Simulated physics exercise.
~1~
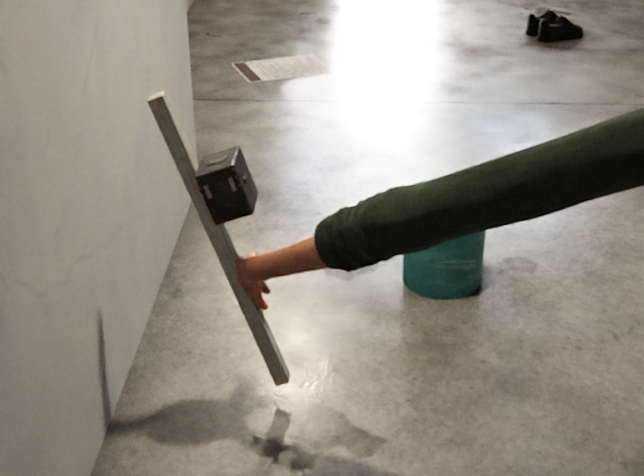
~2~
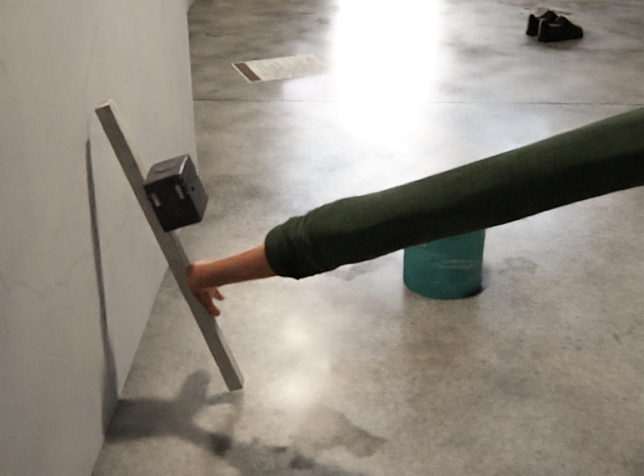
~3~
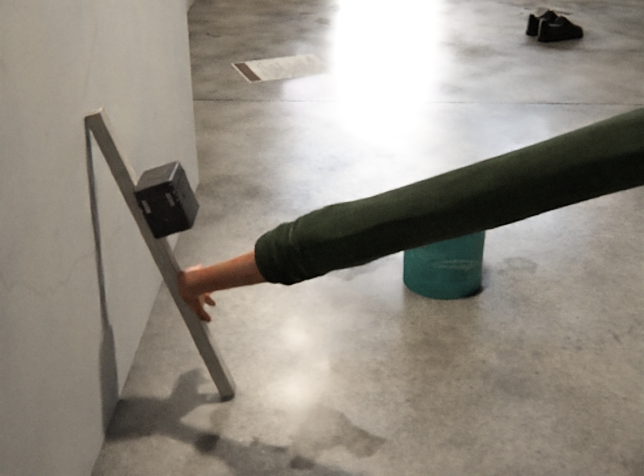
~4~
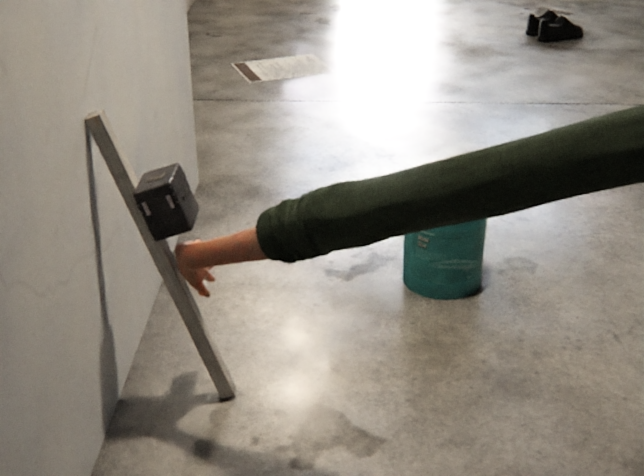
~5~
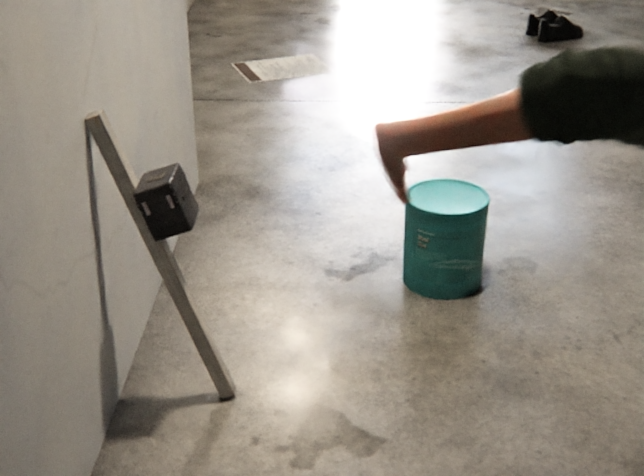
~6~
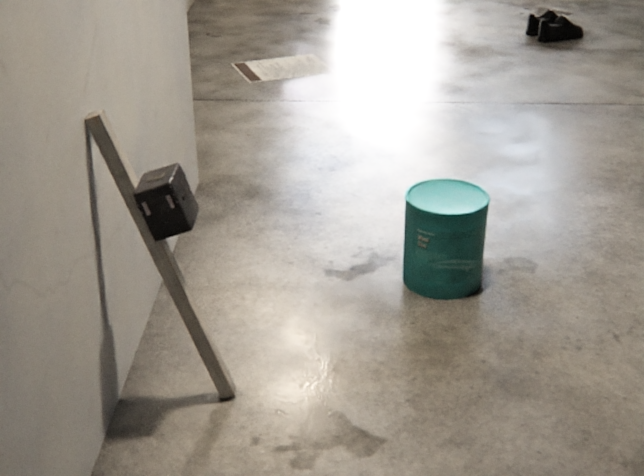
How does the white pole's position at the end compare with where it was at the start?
At the end the white pole is farther left and slightly lower, with its top leaning against the wall. At the start it was held out a little way from the wall.
